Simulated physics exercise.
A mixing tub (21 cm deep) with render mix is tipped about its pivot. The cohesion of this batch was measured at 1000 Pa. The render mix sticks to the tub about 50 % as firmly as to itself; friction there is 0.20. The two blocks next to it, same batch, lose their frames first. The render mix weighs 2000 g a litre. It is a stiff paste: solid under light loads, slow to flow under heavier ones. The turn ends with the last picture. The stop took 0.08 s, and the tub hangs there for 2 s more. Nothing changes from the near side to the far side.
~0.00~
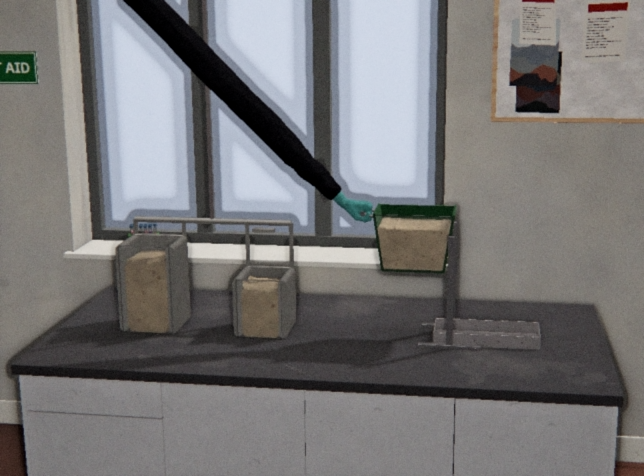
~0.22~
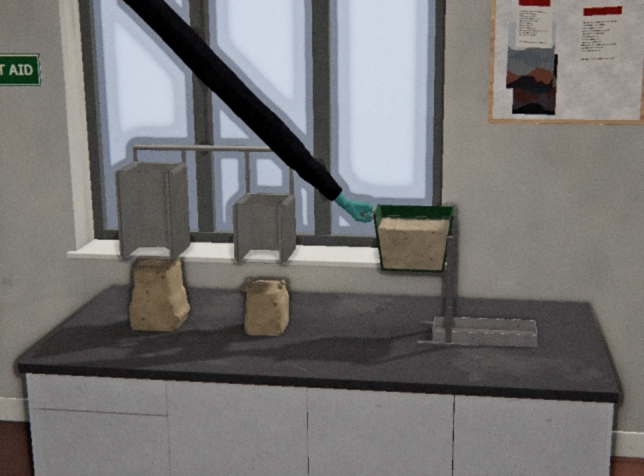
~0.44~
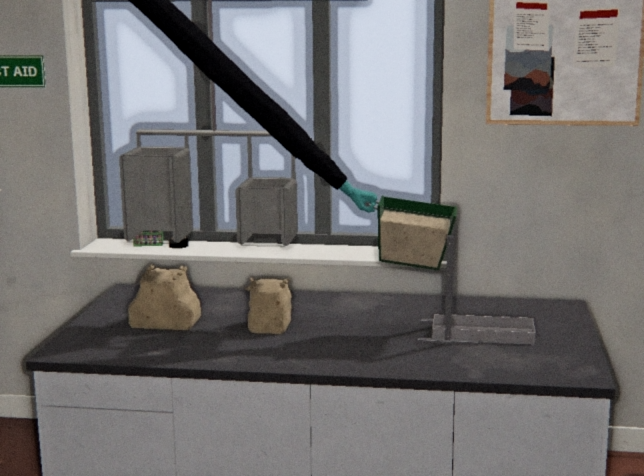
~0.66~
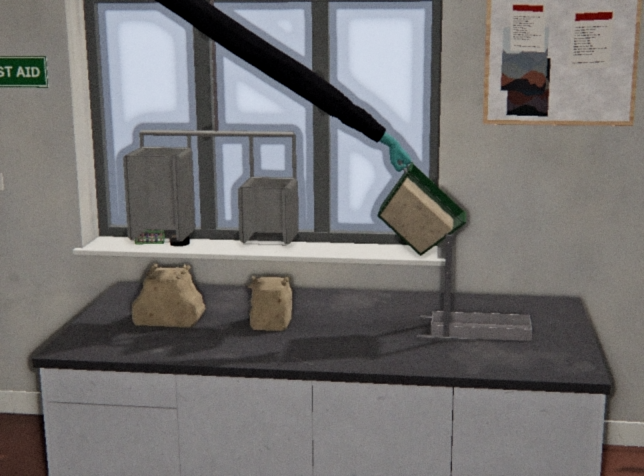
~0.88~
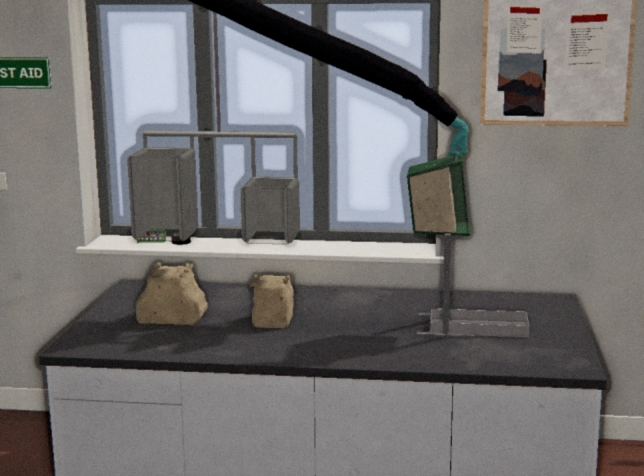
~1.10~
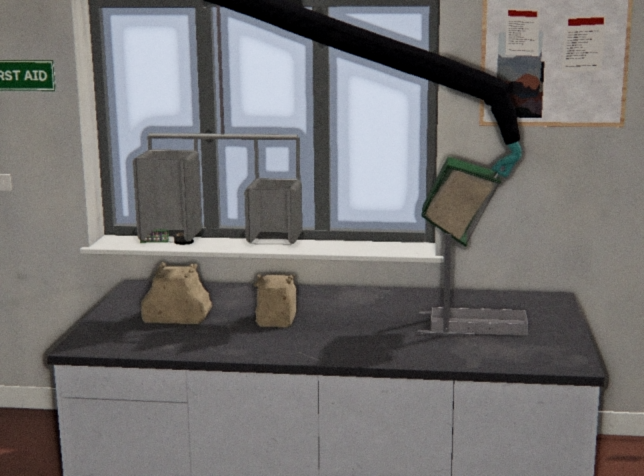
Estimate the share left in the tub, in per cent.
Close to 0 per cent.
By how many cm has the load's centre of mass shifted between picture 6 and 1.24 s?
About 13 cm.
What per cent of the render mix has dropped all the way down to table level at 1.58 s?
Near 100 %.
After 1.24 s, the tub is at 116 degrees and holds 46 %.
After 1.41 s, the tub is at 116 degrees and holds 0 %.
After 1.58 s, the tub is at 116 degrees and holds 0 %.
After 1.75 s, the tub is at 116 degrees and holds 0 %.
After 3.10 s, at the end, the tub is at 116 degrees and holds 0 %.
